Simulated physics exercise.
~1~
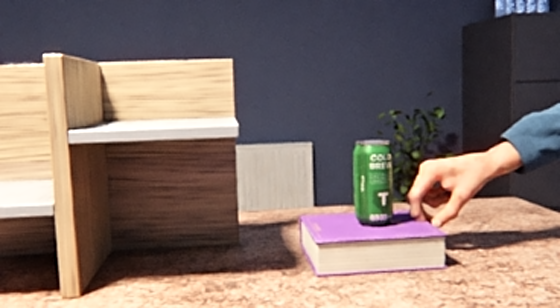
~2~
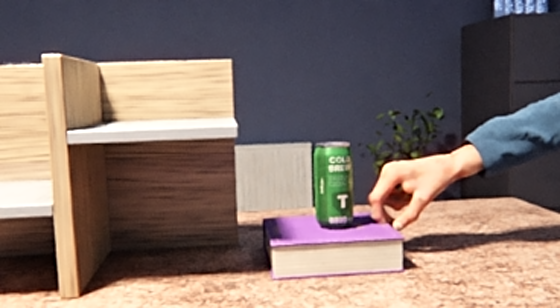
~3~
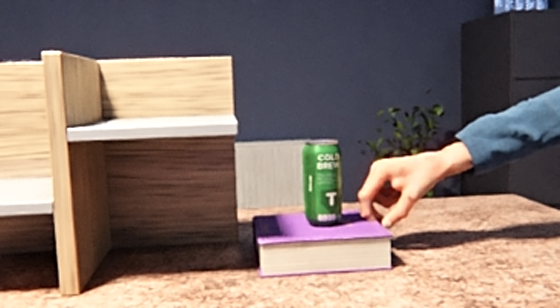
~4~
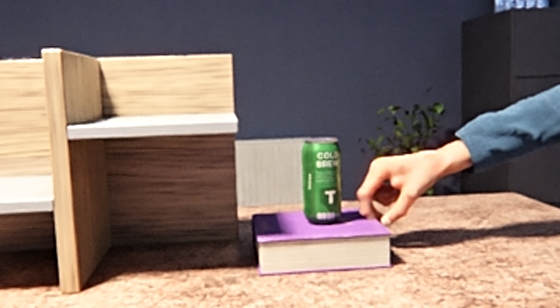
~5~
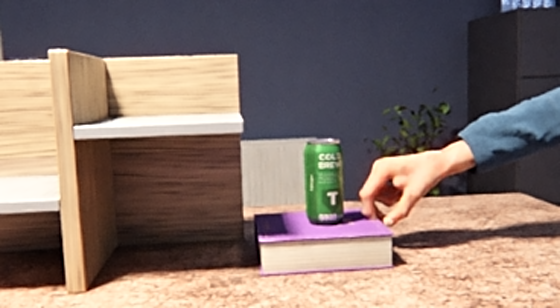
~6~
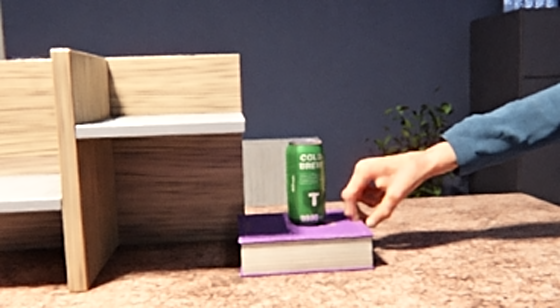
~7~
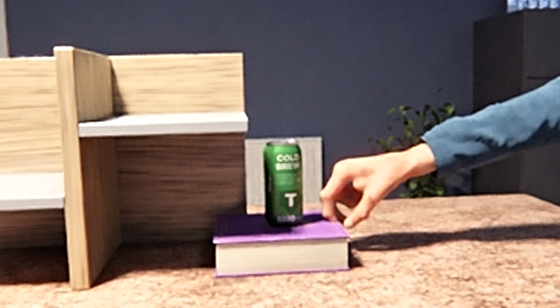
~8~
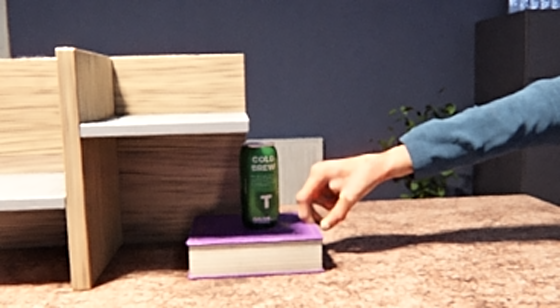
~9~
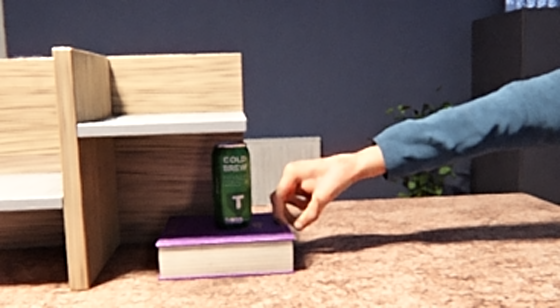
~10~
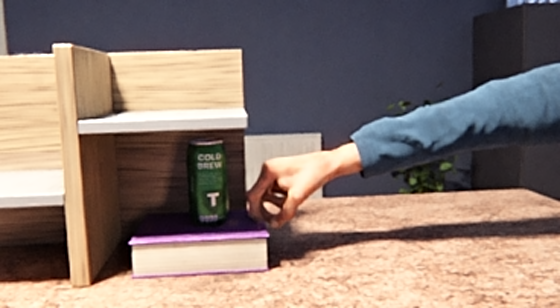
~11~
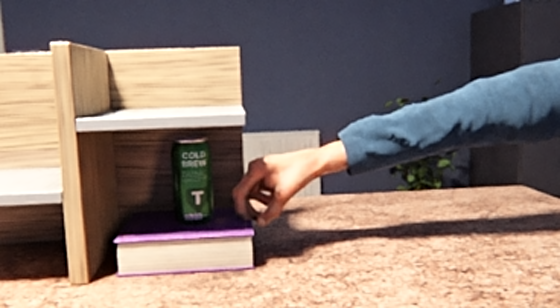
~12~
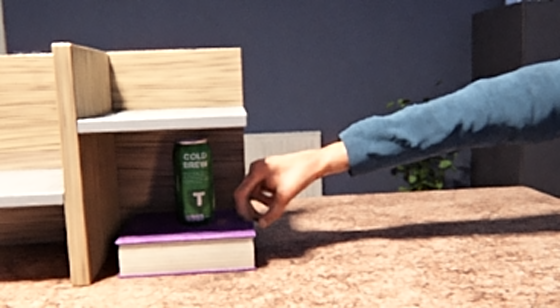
On a speckled tabletop before a dark blue wall, seen from the side by a slightly swaying camera, a pale wooden shelf with white boards stands at the left. Right of it, a green drink can stands upright on a thick purple book, with a blue-sleeved hand at the book's right end. The hand slides the book left, pauses briefly, then continues steadily toward the shelf. The can rides along upright and passes below the raised white board without being knocked. Finally, book and can rest beneath the board, the hand still beside them.
